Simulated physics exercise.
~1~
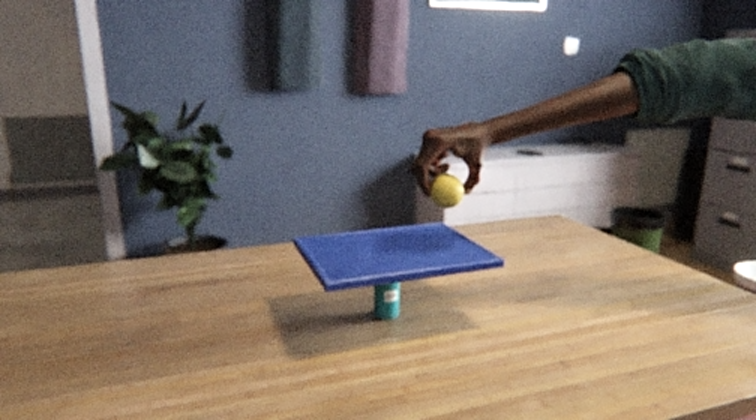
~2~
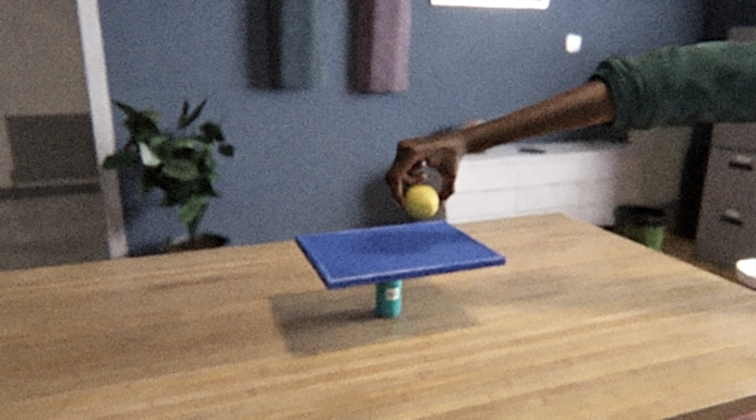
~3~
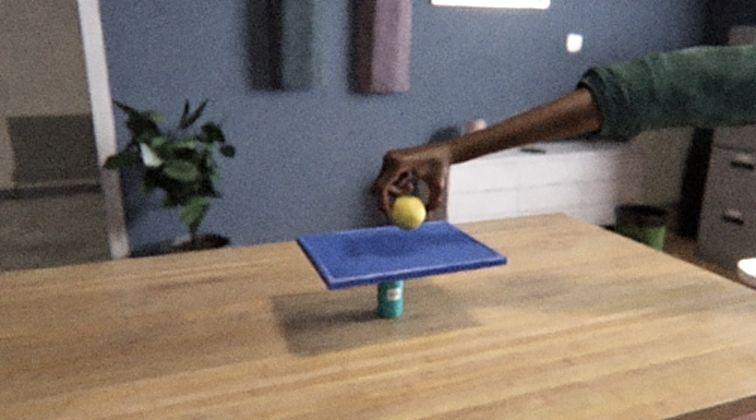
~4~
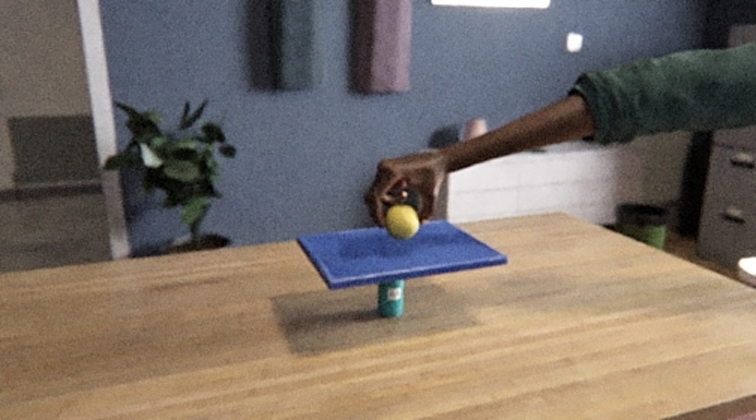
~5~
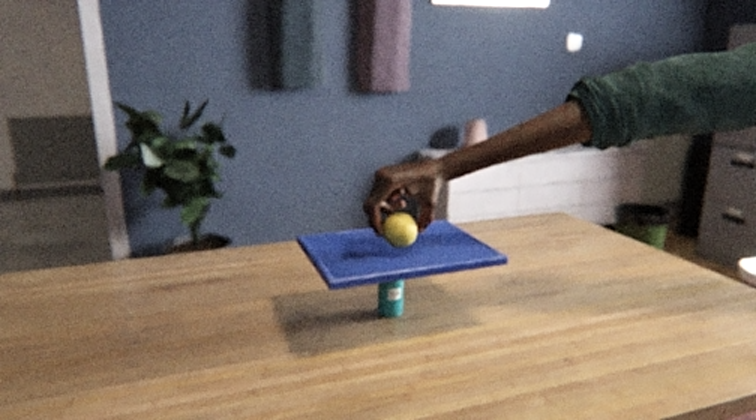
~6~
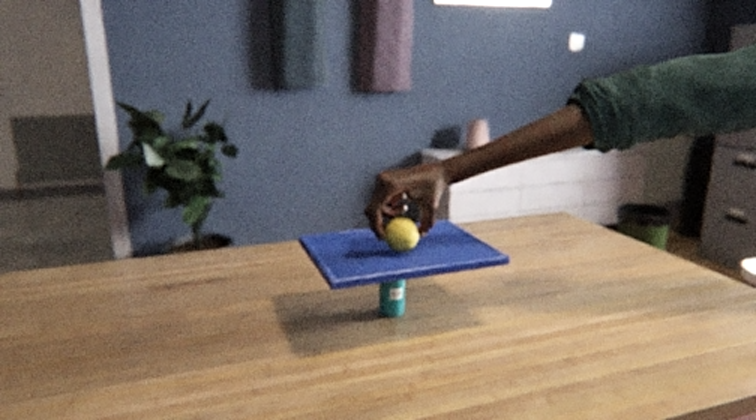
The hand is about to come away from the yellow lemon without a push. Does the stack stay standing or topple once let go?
It stays steady.
Then, 0.20 s later than the last frame, all is still.
Then, 0.50 s later than the last frame, yellow lemon resting near (401, 235).
When it is over, all 3 as before. End places, in pixels of the last picture, yellow lemon near (401, 235). The stack keeps its balance.
